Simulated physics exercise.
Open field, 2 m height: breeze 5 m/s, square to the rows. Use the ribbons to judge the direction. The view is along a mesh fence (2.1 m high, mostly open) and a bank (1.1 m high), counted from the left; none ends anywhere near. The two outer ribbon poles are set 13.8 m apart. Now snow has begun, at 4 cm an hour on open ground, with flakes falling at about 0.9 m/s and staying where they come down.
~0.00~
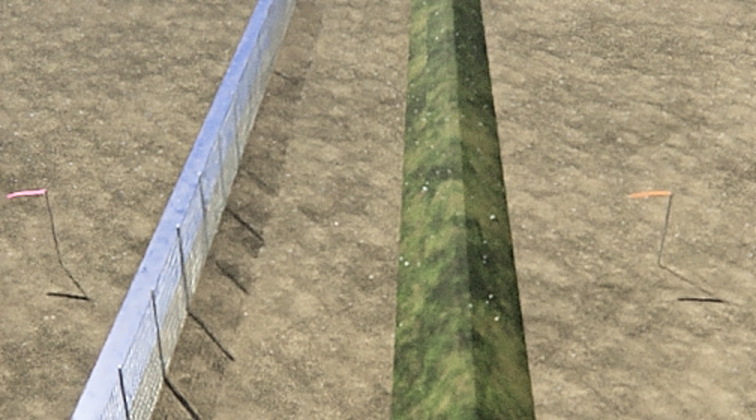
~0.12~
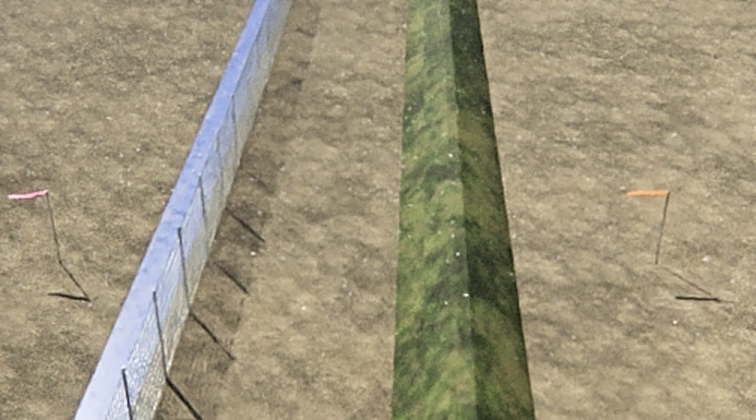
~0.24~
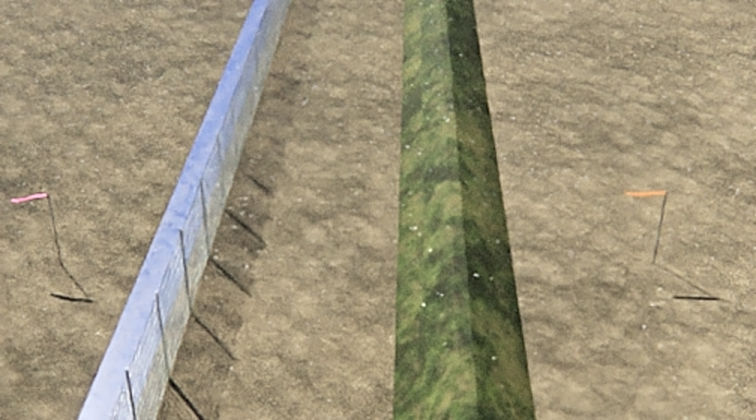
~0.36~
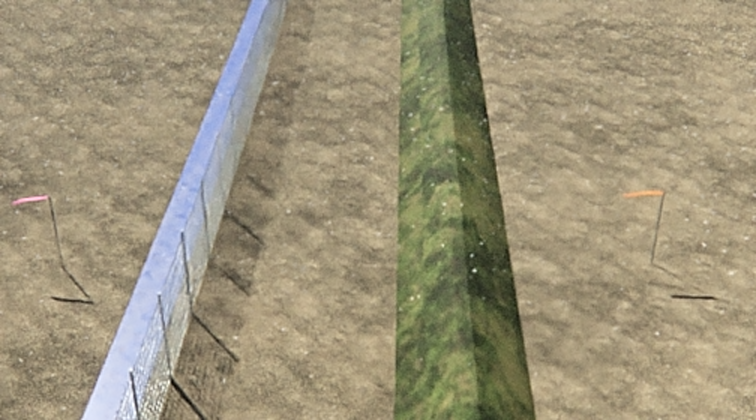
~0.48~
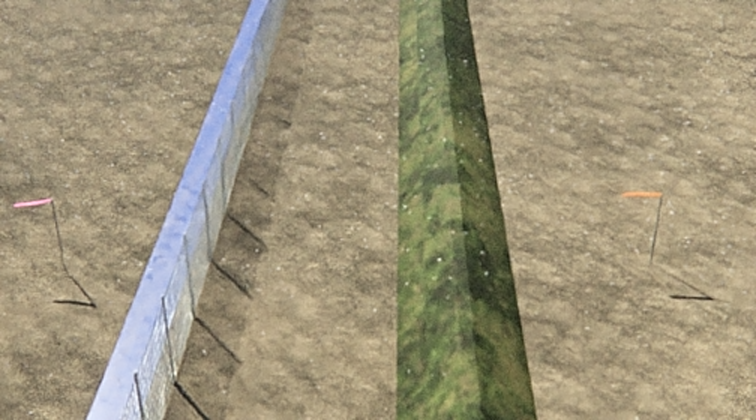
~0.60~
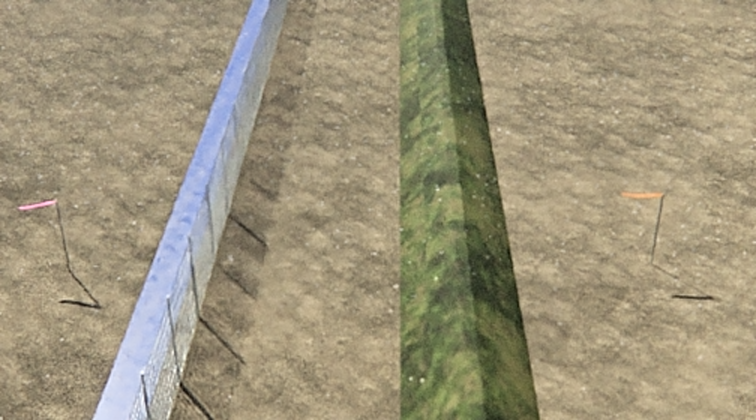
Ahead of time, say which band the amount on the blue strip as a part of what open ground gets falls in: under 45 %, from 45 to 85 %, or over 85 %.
Over 85 %.
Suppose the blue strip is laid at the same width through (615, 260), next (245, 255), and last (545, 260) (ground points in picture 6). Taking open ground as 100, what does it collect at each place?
In order: Close to 100 %, close to 80 %, close to 100 %.
10 minutes on, 7 mm on the blue strip, 7 mm in the open.
30 minutes on, 20 mm on the blue strip, 20 mm in the open.
60 minutes on, 40 mm on the blue strip, 40 mm in the open, so the blue strip has 99 % of the open amount; the left half of it has 101 %, the right half 98 %.
